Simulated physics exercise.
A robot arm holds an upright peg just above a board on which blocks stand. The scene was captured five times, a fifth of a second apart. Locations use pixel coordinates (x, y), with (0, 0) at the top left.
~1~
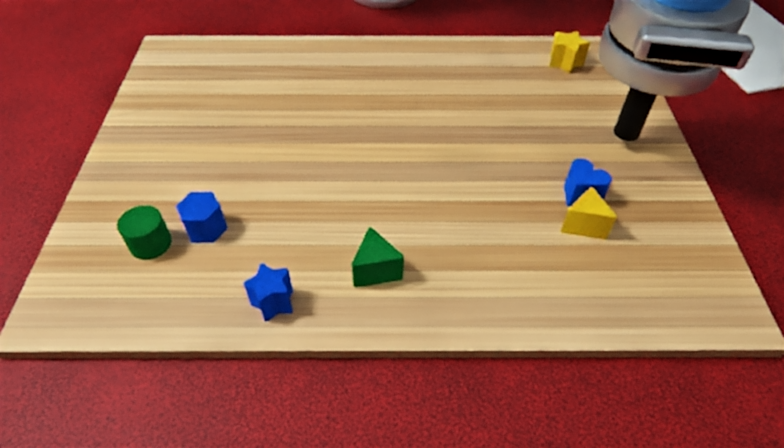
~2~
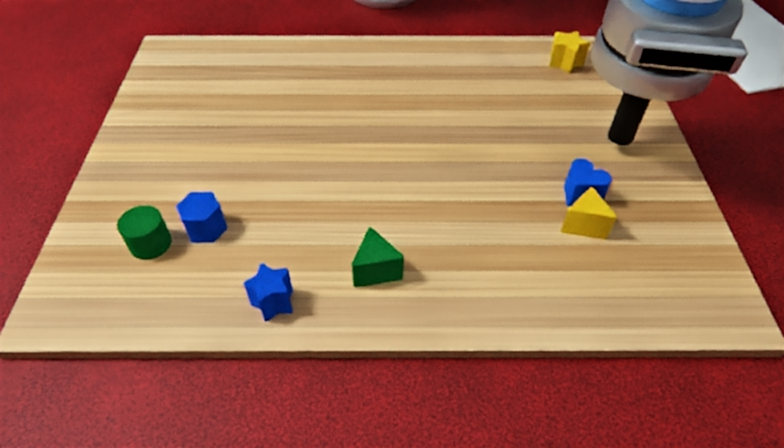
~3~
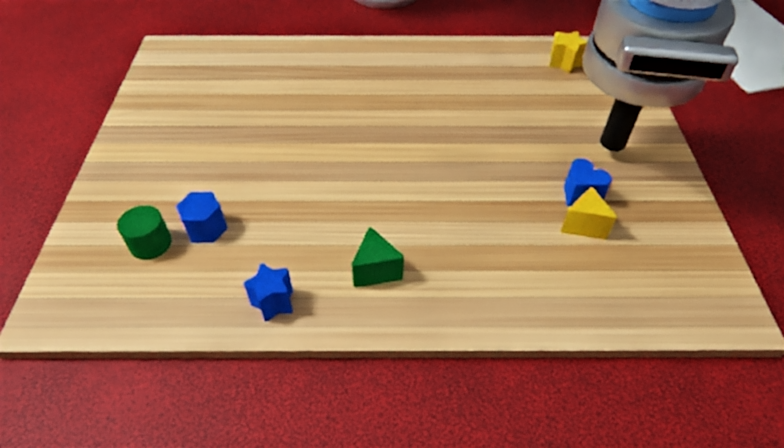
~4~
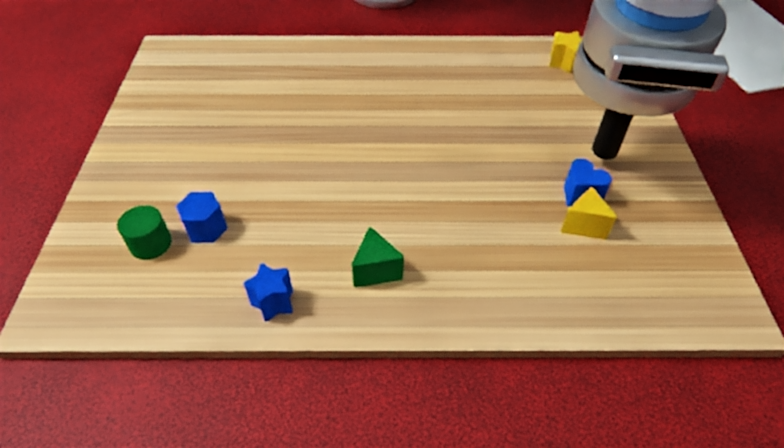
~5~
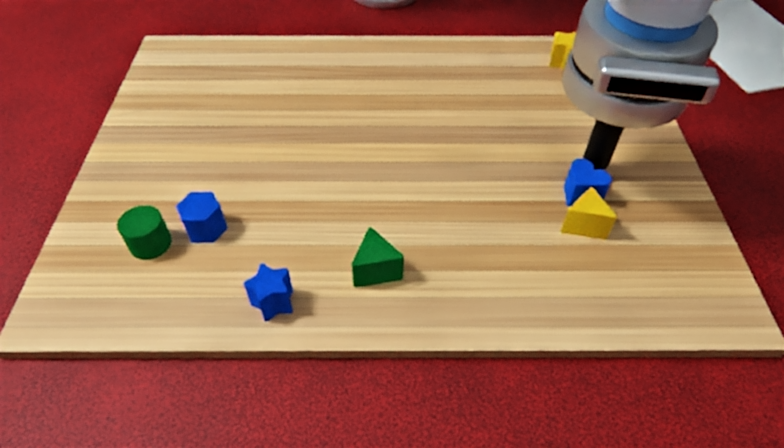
A grey and blue robot arm holds a black peg upright over the upper right of a pale striped wooden board, seen from above one edge on a red surface. A yellow star sits near the far edge, a blue heart and yellow triangle at right, a green triangle and blue star nearer the front, and a blue hexagon and green cylinder at left. The arm moves the peg slowly toward the viewer and slightly left, up to the heart, while the blocks and camera stay still.
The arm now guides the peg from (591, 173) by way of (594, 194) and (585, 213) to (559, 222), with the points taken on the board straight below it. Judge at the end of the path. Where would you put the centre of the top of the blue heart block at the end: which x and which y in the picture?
So, by the moment the path ends, you'll find the top centre of the blue heart block at (539, 200).
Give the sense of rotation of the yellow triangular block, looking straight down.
The sense of turning is anti-clockwise.
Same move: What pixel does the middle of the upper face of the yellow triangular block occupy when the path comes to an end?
It is at (579, 222).
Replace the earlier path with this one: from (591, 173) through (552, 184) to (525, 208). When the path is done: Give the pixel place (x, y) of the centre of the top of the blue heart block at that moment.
Expect it around (569, 185).
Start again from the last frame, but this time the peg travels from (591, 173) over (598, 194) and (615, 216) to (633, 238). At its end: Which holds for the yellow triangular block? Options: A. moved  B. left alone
The one that fits is A, moved.
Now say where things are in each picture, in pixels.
In the first picture, lower end of the peg (626, 133), tops of blocks, blue heart block (589, 173), yellow triangular block (593, 204).
In the second picture, peg (620, 137), blocks as before.
In the third picture, peg (613, 143), blocks as before.
In the fourth picture, peg (604, 151), blocks as before.
In the fifth picture, peg (596, 162), blue heart block (589, 173), yellow triangular block (593, 204).
What follows on the original path. Halfway along, peg (597, 194); blue heart block (577, 188), turned 25° clockwise; yellow triangular block (589, 216), turned 35° anticlockwise.
At the end, peg (563, 211); blue heart block (539, 200), turned 40° clockwise; yellow triangular block (579, 222), turned 85° anticlockwise.
